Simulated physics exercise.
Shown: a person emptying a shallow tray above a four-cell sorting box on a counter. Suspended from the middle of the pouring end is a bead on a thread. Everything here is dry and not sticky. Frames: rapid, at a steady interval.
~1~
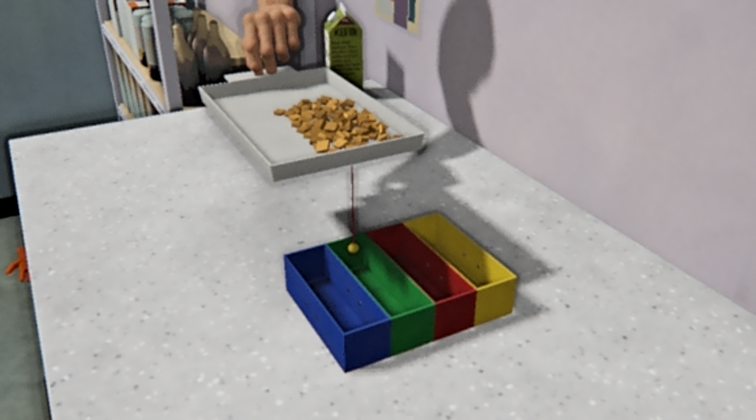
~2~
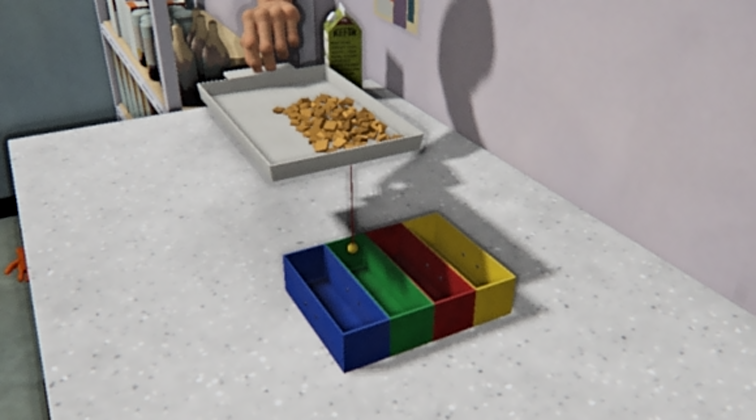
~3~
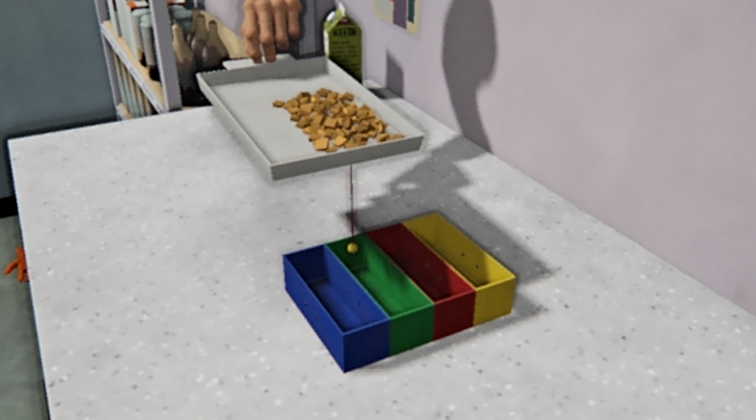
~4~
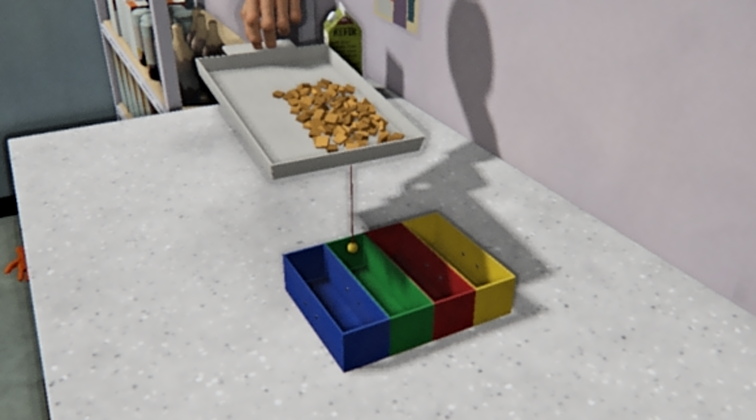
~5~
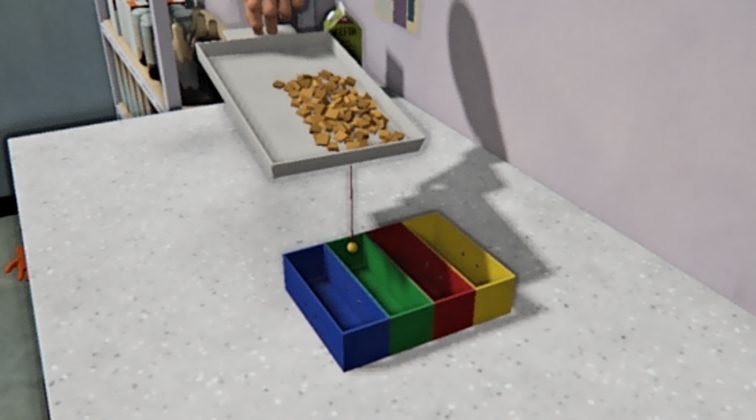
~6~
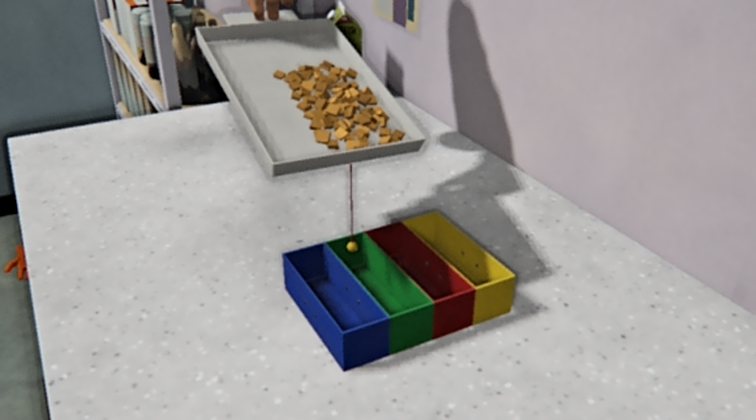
The footage shows a hand gradually raising the far end of a shallow grey tray of brown cereal squares, tilting it steeper above a counter with a blue, green, red and yellow sorting box, while a threaded bead hangs nearly still.
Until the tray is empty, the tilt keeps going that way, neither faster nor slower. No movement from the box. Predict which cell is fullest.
My prediction is the red cell.
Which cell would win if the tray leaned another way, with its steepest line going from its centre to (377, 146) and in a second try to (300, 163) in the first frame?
So the first one goes to the red cell and the second to the blue cell.
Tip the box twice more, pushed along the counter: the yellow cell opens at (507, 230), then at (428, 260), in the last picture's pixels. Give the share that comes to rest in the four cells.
Close to 80 in a hundred, then close to 100 in a hundred.
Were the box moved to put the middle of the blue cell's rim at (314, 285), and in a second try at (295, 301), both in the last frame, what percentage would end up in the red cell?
I'd expect some 50 percent, and then some 30 percent.
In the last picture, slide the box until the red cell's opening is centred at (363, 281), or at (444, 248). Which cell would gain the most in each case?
At the first place the yellow one, at the second the green one.
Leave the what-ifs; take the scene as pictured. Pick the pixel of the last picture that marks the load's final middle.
Once it all stops, the middle lies near (413, 300).
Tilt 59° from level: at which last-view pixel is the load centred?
Around (380, 124).
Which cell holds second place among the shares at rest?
Place 2: That green cell.
Soon after the last picture, tray tipped steeply; all on the tray.
A little later, tray tipped right over; about two thirds on the tray; about a quarter in the red cell; a small part in the green cell; a small part in the yellow cell; a stray few falling or outside the box.
Later still, tray tipped past a quarter turn; about half in the red cell; about a third in the green cell; a small part in the blue cell; a small part in the yellow cell.
At rest, tray tipped past a quarter turn; about half in the red cell; about a third in the green cell; a small part in the blue cell; a small part in the yellow cell.
